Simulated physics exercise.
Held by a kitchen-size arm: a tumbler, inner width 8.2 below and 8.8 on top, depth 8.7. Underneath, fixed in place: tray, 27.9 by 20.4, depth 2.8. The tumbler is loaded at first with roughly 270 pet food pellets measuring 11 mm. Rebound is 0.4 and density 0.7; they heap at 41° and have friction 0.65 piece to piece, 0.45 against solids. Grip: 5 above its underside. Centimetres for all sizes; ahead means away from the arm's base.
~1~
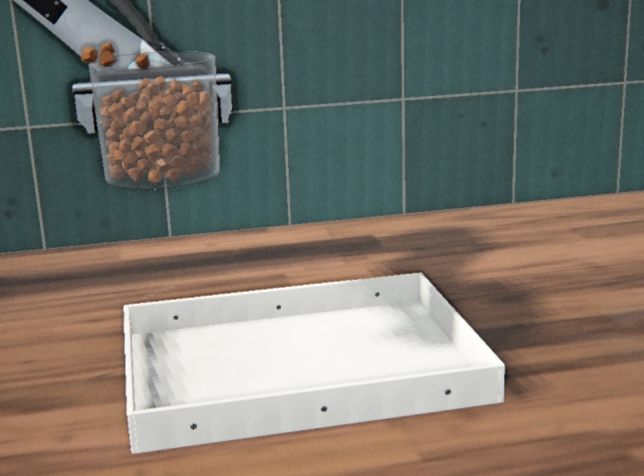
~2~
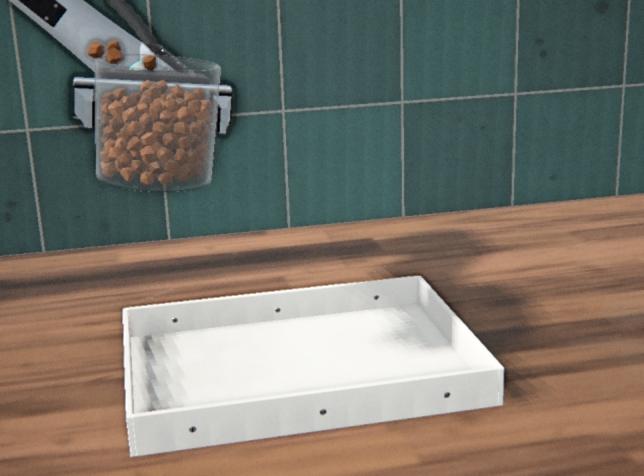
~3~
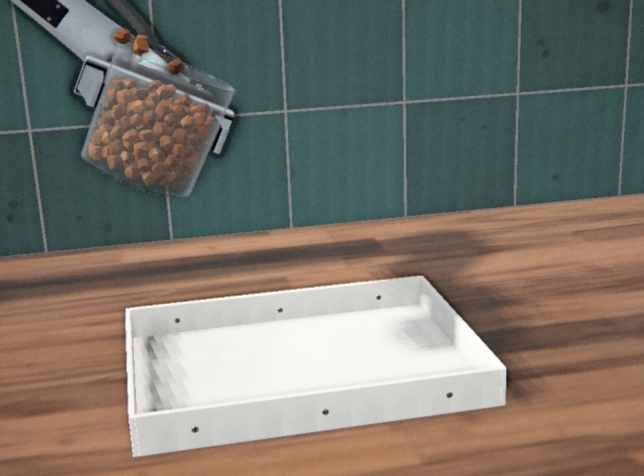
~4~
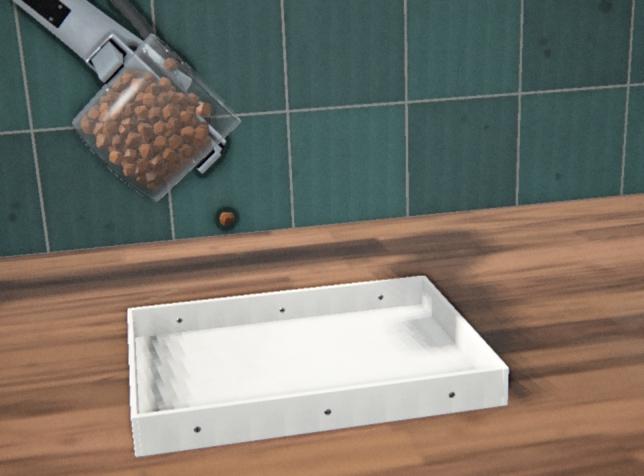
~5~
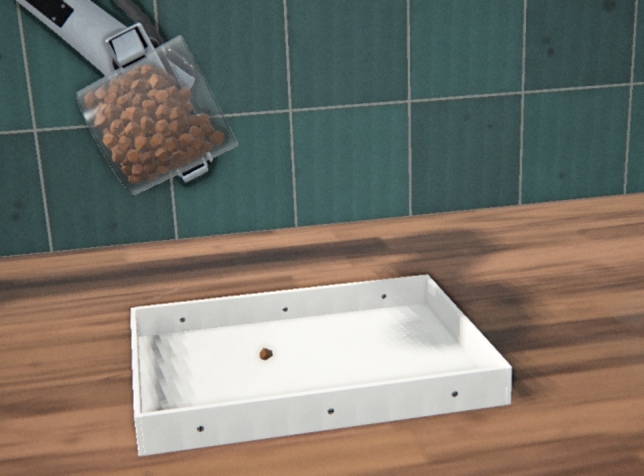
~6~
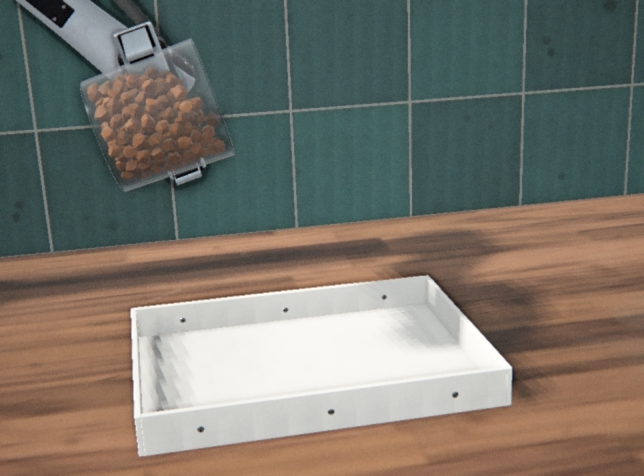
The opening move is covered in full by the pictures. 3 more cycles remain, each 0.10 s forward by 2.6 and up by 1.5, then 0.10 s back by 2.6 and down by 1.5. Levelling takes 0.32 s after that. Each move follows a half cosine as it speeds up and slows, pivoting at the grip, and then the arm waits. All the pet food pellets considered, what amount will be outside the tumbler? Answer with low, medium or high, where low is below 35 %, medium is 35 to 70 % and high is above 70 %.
Medium.
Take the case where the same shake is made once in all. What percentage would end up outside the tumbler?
It would come to about 30 %.
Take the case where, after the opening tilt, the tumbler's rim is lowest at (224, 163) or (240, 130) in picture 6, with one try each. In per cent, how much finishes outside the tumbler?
Close to 85 percent for the first and close to 30 percent for the second.
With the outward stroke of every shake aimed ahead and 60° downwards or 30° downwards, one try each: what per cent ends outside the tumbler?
Near 10 and 20 percent respectively.
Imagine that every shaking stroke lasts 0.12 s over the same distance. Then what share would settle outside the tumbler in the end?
I'd expect close to 45 in a hundred.
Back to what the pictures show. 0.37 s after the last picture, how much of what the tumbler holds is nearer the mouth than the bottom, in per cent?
80 %.
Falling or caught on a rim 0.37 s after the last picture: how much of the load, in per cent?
Roughly 6 per cent.
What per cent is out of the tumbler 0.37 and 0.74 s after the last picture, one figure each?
I'd put it near 30 percent first and near 60 percent later.
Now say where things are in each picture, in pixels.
The first picture shows tumbler middle at (158, 120), level; upper third of the load around (160, 104), from x 90 to 205, top at y 50; 266 in the tumbler.
The second picture shows tumbler middle at (156, 123), tilted 7° forward; upper third of the load around (154, 107), from x 95 to 205, top at y 45.
The third picture shows tumbler middle at (156, 123), tilted 26° forward; upper third of the load around (146, 107), from x 95 to 210, top at y 35; 265 in the tumbler, 1 in flight or on a rim.
The fourth picture shows tumbler middle at (155, 121), tilted 48° forward; upper third of the load around (142, 103), from x 85 to 230, top at y 65; 265 in the tumbler, 1 in flight or on a rim.
The fifth picture shows tumbler middle at (156, 118), tilted 67° forward; upper third of the load around (142, 98), from x 90 to 265, top at y 70; 265 in the tumbler, 1 in the tray.
The sixth picture shows tumbler middle at (156, 118), tilted 74° forward; upper third of the load around (142, 98), from x 95 to 285, top at y 75; 265 in the tumbler, 1 in the tray.
Then, 0.37 s after the last picture, tilted 74° forward, highest piece 24 above the table; 187 in the tumbler, 63 in the tray, 16 in flight or on a rim.
Then, 0.74 s after the last picture, tilted 46° forward, highest piece 24 above the table; 152 in the tray, 110 in the tumbler, 1 on the table or floor, 3 in flight or on a rim.
Then, 1.12 s after the last picture, level, highest piece 24 above the table; 157 in the tray, 108 in the tumbler, 1 on the table or floor.
Then, 2.17 s after the last picture, level, highest piece 24 above the table; 157 in the tray, 108 in the tumbler, 1 on the table or floor.
Final count, 157 in the tray, 108 in the tumbler, 1 on the table or floor. That is 59 % outside the tumbler.
